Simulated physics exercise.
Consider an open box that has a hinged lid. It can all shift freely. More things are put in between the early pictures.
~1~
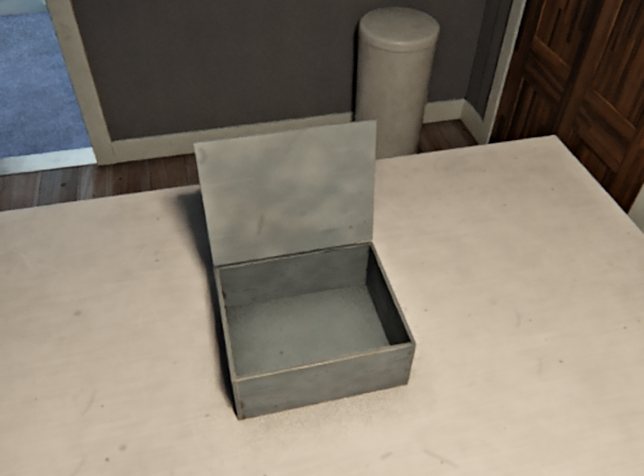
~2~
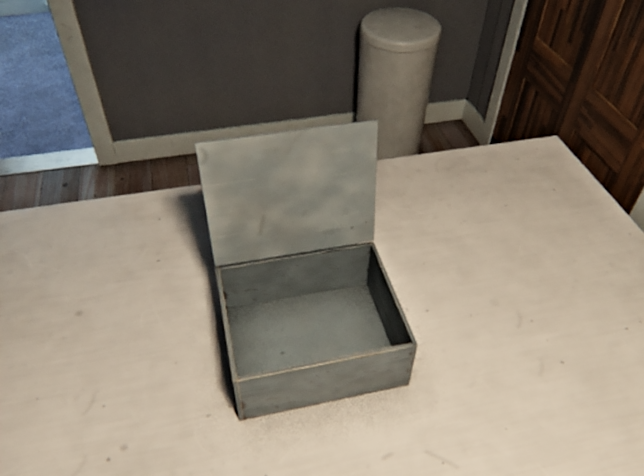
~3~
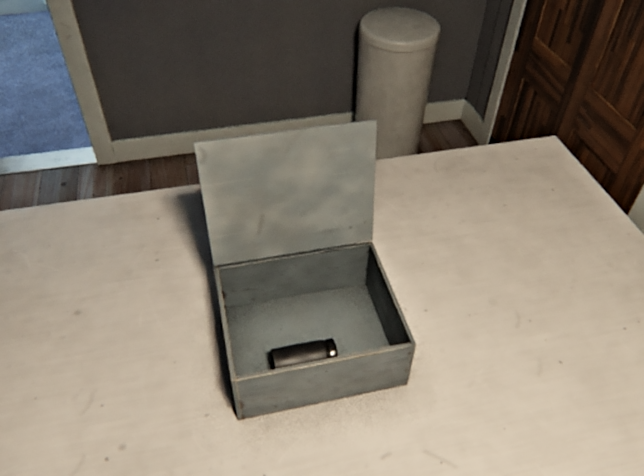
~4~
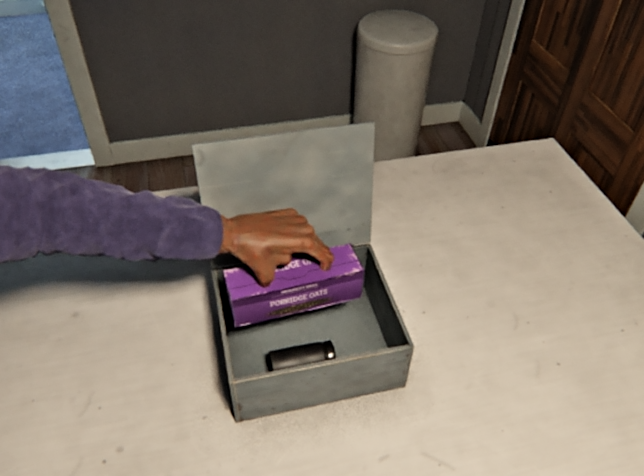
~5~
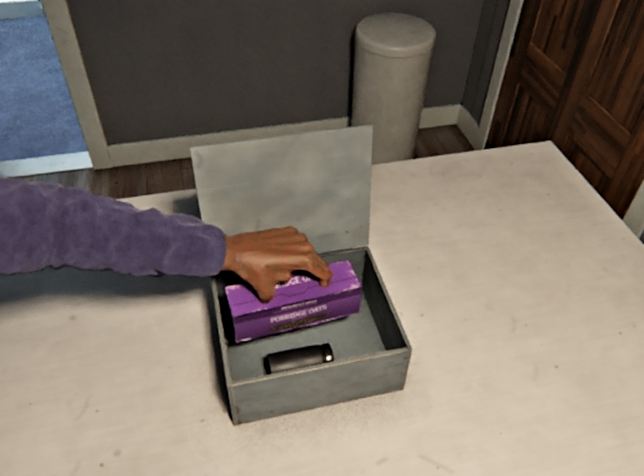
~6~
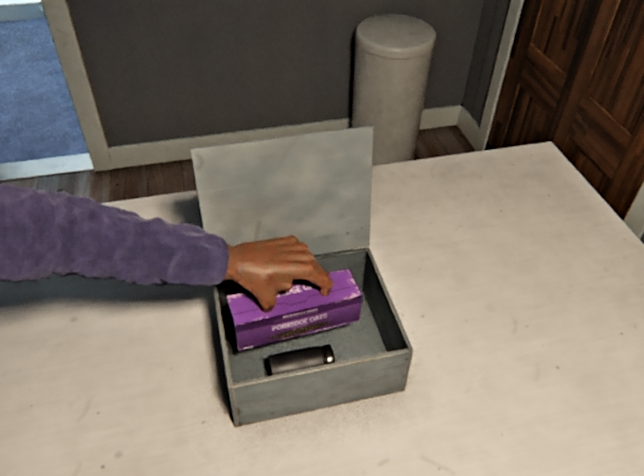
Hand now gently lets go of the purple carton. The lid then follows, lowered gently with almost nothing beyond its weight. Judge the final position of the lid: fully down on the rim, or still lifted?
Final position: Fully down on the rim.
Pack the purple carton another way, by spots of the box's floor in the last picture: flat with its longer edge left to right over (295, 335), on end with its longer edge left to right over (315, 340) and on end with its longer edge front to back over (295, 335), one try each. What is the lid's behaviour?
So, one: It drops fully; two: It remains raised; three: It remains raised.
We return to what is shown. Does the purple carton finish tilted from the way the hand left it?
Looking at the last picture, it is left as set.
Then, 1.20 s on from there, lid starting down; purple carton shifted a little near (295, 329).
Then, 1.70 s on from there, lid 50° above the rim; purple carton shifted a little near (295, 329).
Then, 1.90 s on from there, lid 17° above the rim; purple carton shifted a little near (295, 329).
In the end, lid shut; moved from the start, purple carton; black shaker unmoved. At the end, from the last picture's camera, purple carton near (295, 329).
